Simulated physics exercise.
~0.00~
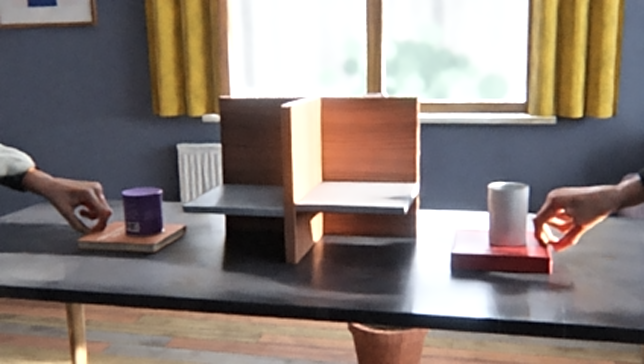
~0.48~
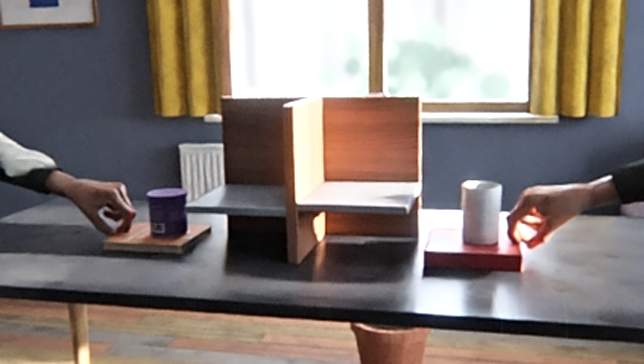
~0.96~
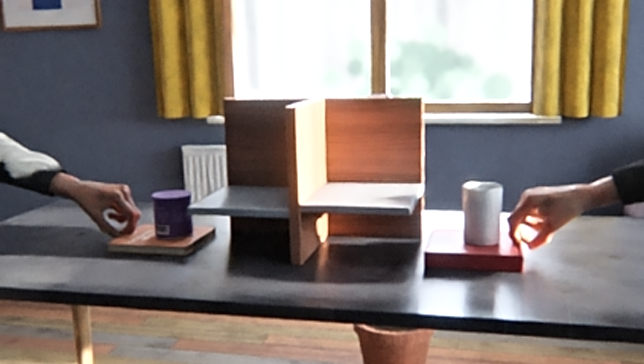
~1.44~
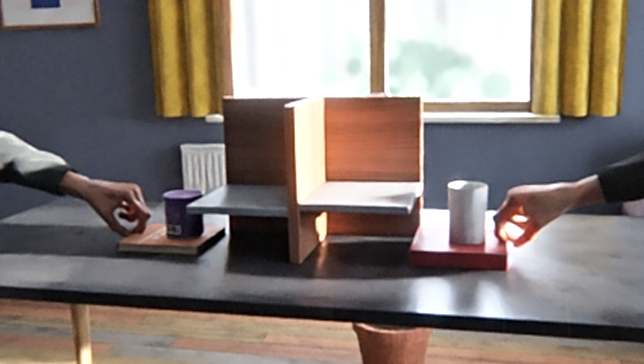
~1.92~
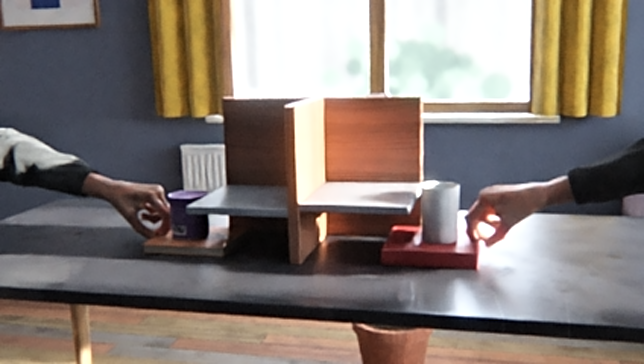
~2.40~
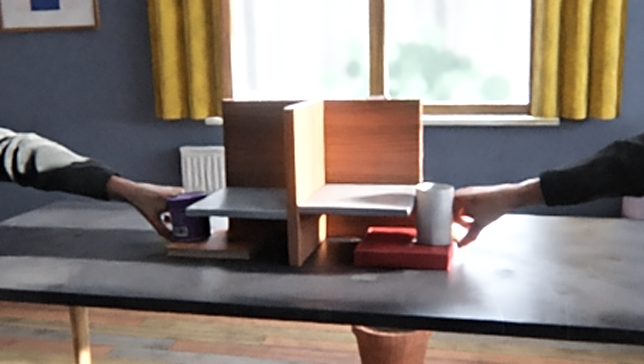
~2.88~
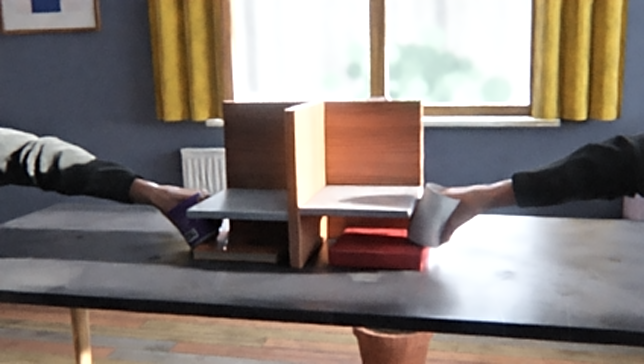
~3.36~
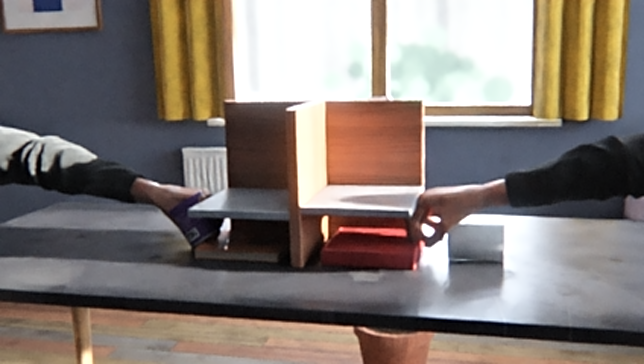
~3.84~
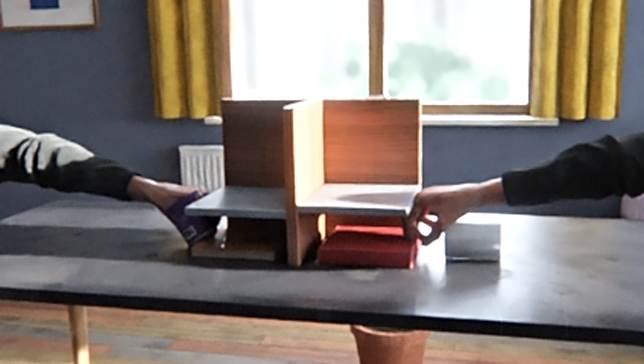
Two loaded trays slide toward a wooden rack with a grey shelf on each side, pushed by a hand at either end of a dark table before a window with yellow curtains, seen from the front by a slightly swaying camera. The left one, a flat orange-brown book, carries a purple pot, and the red one on the right carries a white beaker. Both carriers pass beneath the shelves, but the pot and beaker strike the shelf edges and tip. The beaker topples onto its side on the table, while the pot ends leaning against the left shelf by the hand.
